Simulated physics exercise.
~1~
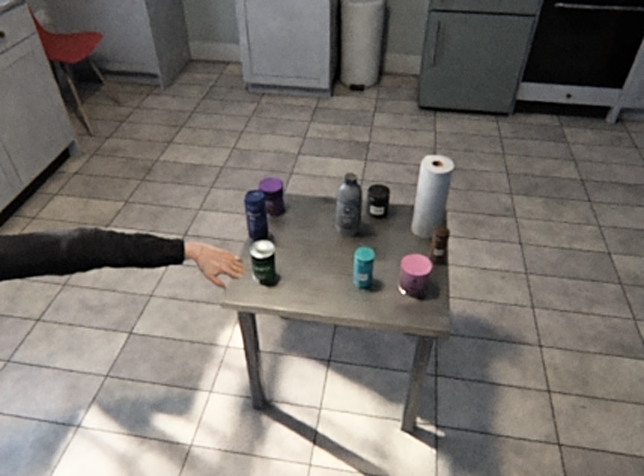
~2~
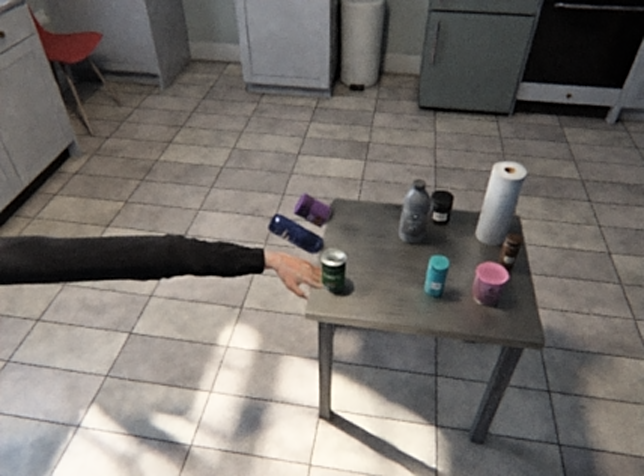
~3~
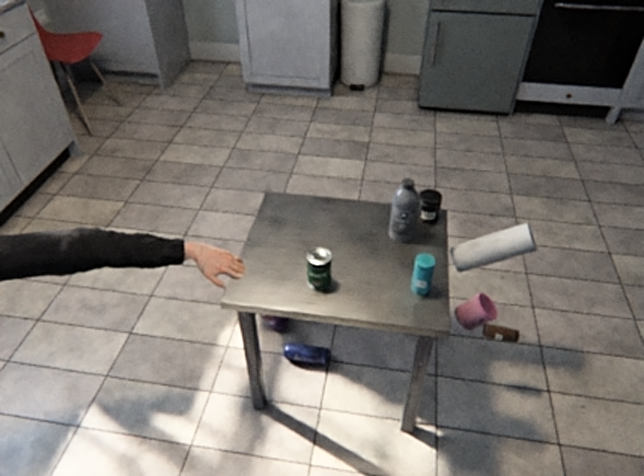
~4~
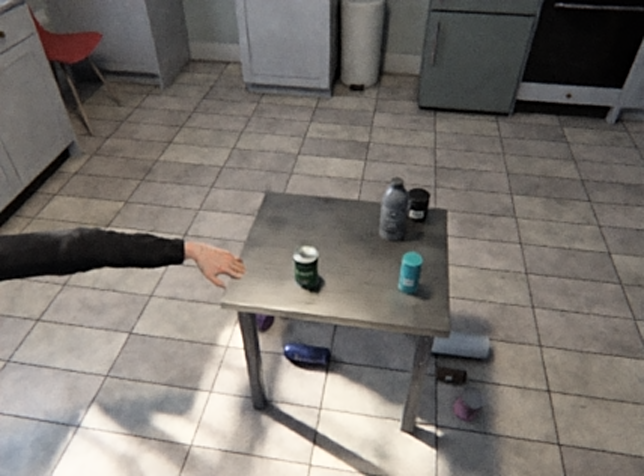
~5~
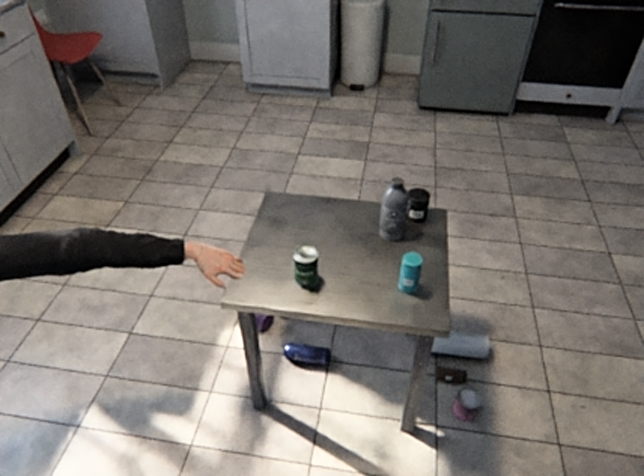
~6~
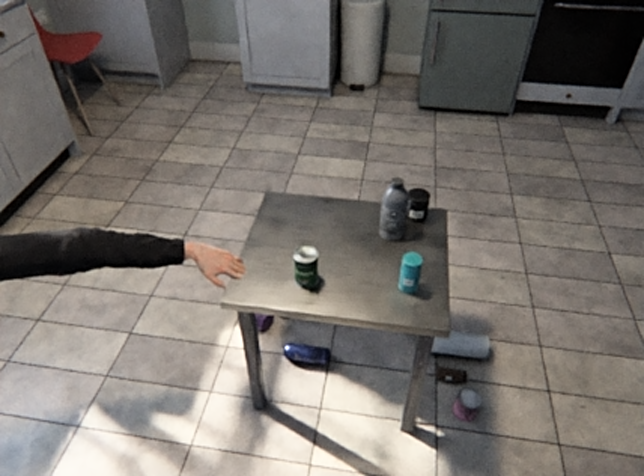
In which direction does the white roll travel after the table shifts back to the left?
The white roll moves down, dropping past the right edge of the table to the floor, where it lies on its side.
A small table beside an outstretched arm shifts right, then back left, and the purple tin and blue can drop off its left side. The white roll, pink tin and brown shaker fall off the right, while four items remain standing on top.
